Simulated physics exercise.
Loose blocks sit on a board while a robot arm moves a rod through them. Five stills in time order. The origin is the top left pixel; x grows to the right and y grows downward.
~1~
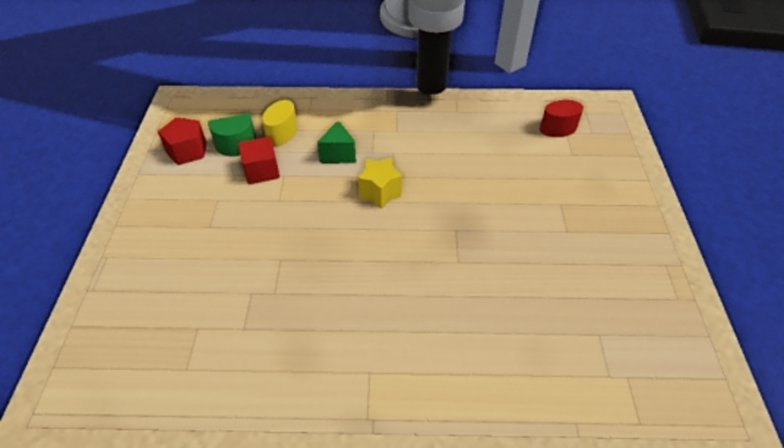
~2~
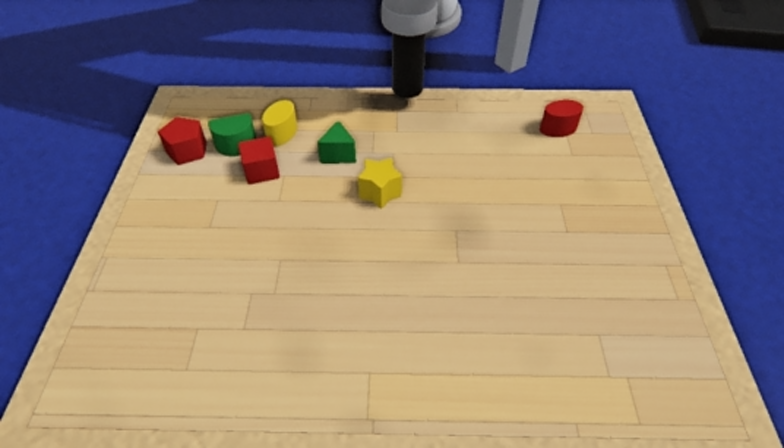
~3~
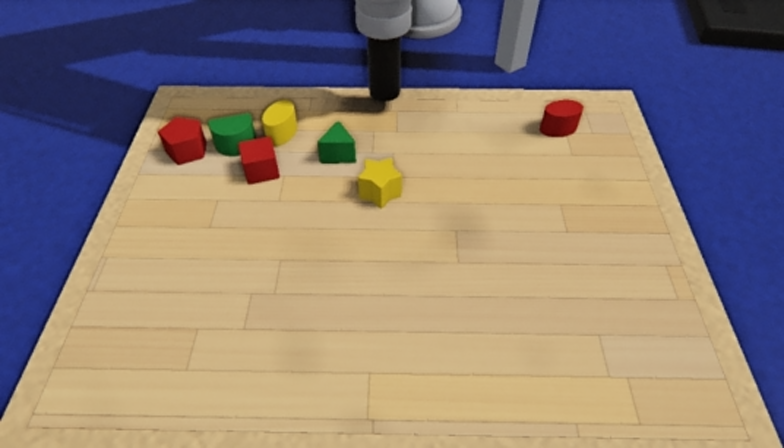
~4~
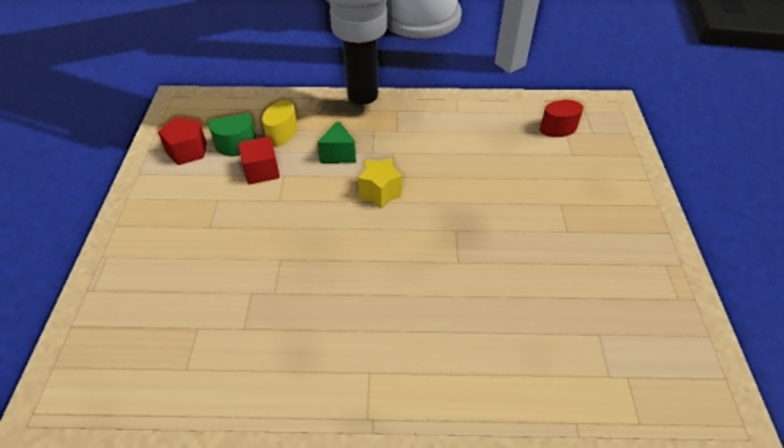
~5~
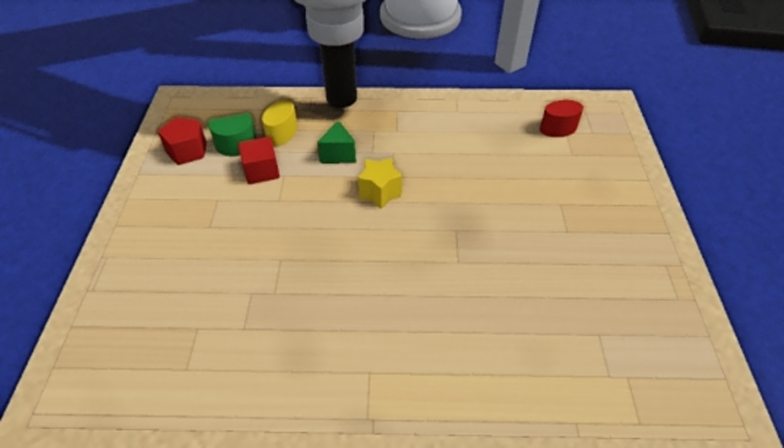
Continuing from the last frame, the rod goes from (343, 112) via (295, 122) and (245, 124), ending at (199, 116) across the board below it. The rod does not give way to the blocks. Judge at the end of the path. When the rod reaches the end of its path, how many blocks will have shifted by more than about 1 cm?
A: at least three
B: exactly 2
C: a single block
The answer is B.
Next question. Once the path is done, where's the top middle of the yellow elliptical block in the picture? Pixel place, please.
At the end it should sit near (254, 123).
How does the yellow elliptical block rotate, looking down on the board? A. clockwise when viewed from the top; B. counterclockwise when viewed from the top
It's B.
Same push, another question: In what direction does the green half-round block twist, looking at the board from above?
The turn is clockwise.
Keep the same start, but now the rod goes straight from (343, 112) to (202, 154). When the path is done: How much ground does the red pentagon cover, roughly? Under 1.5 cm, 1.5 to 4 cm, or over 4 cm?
Distance: 1.5 to 4 cm.
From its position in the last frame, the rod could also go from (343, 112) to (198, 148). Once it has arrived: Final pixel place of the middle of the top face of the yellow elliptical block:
Somewhere near (241, 135).
What follows on the original path. One third of the way, rod at (292, 109); yellow elliptical block at (265, 118), turned 20° anticlockwise.
Two thirds of the way, rod at (241, 110); green half-round block at (215, 132), turned 35° clockwise; yellow elliptical block at (254, 123), turned 90° anticlockwise.
At the end, rod at (194, 103); red pentagon in place; green half-round block at (215, 132), turned 35° clockwise; yellow elliptical block at (254, 123), turned 90° anticlockwise.
